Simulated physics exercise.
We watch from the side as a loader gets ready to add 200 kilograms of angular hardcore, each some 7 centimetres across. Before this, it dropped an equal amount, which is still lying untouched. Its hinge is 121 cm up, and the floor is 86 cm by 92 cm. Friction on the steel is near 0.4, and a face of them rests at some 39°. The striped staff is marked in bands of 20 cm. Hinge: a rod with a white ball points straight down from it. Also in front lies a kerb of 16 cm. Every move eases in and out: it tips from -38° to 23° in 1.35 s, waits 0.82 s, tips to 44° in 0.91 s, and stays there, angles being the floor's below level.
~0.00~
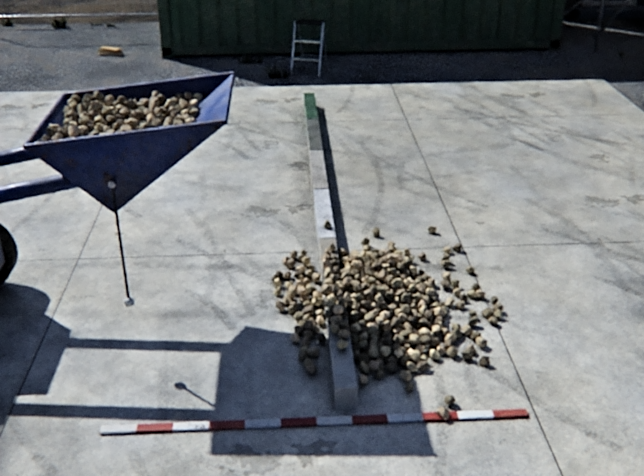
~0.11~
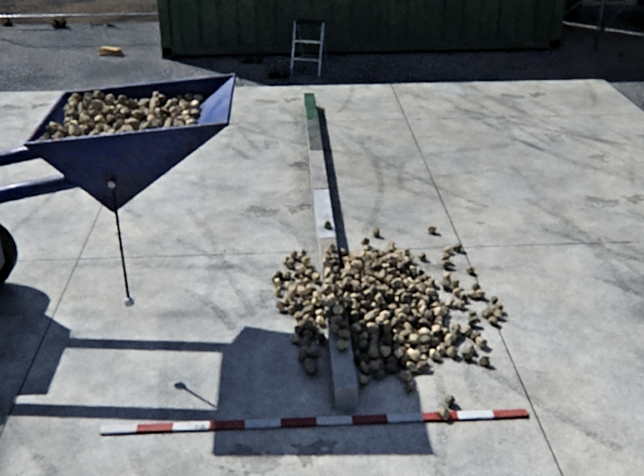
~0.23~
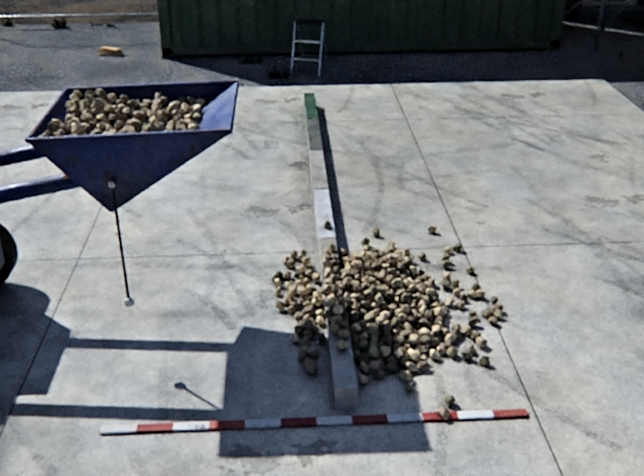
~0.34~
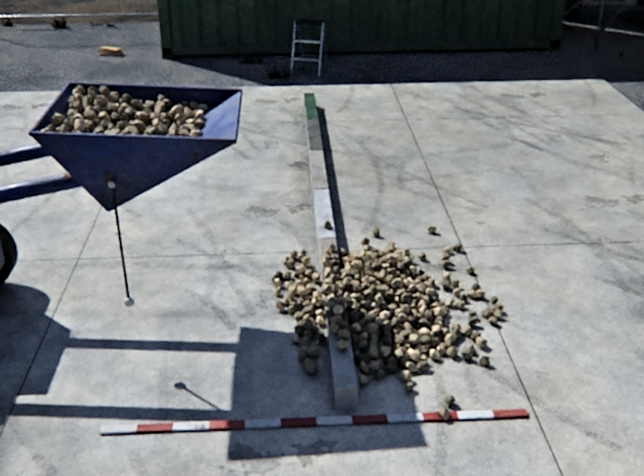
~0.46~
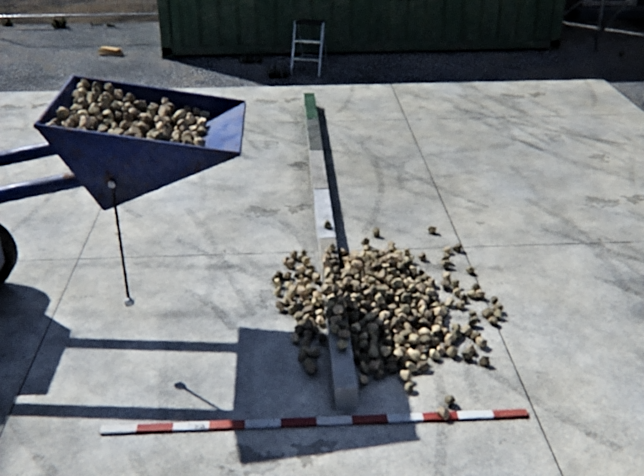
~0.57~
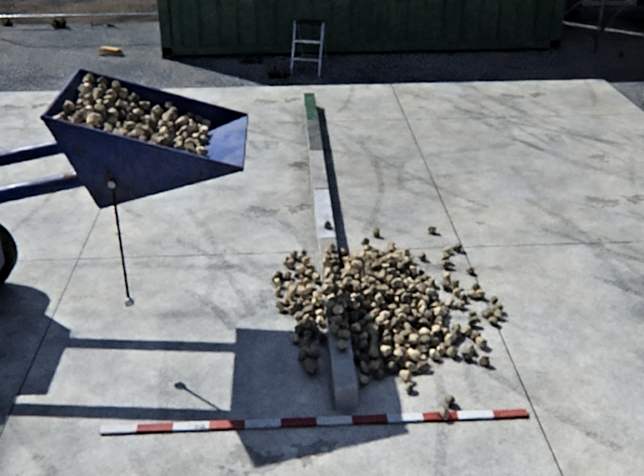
On a sunlit concrete yard seen from above by a still camera, a dark green container and a small ladder stand at the back. A blue wheeled bucket heaped with tan stones is at the left, a rod hanging beneath it, while more stones lie across a kerb behind a red-and-white pole. The bucket slowly tilts back toward level, its stones shifting slightly, while the pile on the ground stays still.
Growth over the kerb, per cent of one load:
0 percent.
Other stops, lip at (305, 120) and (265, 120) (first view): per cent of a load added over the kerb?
Near 35 in a hundred first, near 5 in a hundred second.
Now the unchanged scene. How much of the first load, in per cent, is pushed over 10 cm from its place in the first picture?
0 per cent.
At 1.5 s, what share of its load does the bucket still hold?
About 100 percent.
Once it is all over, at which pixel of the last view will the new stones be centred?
Around (267, 300).
After 1.0 s the floor is at 13°; in per cent of one load, 100 in the bucket, 18 on this side of the kerb, 82 over the kerb; the foremost stones are at (487, 300).
After 1.5 s the floor is at 23°; in per cent of one load, 100 in the bucket, 18 on this side of the kerb, 82 over the kerb; the foremost stones are at (487, 300).
After 3.5 s the floor is at 44°; in per cent of one load, 0 in the bucket, 118 on this side of the kerb, 82 over the kerb; the foremost stones are at (487, 300).
After 5.9 s the floor is at 44°; in per cent of one load, 0 in the bucket, 118 on this side of the kerb, 82 over the kerb; the foremost stones are at (487, 300). Net gain over the kerb, 0.
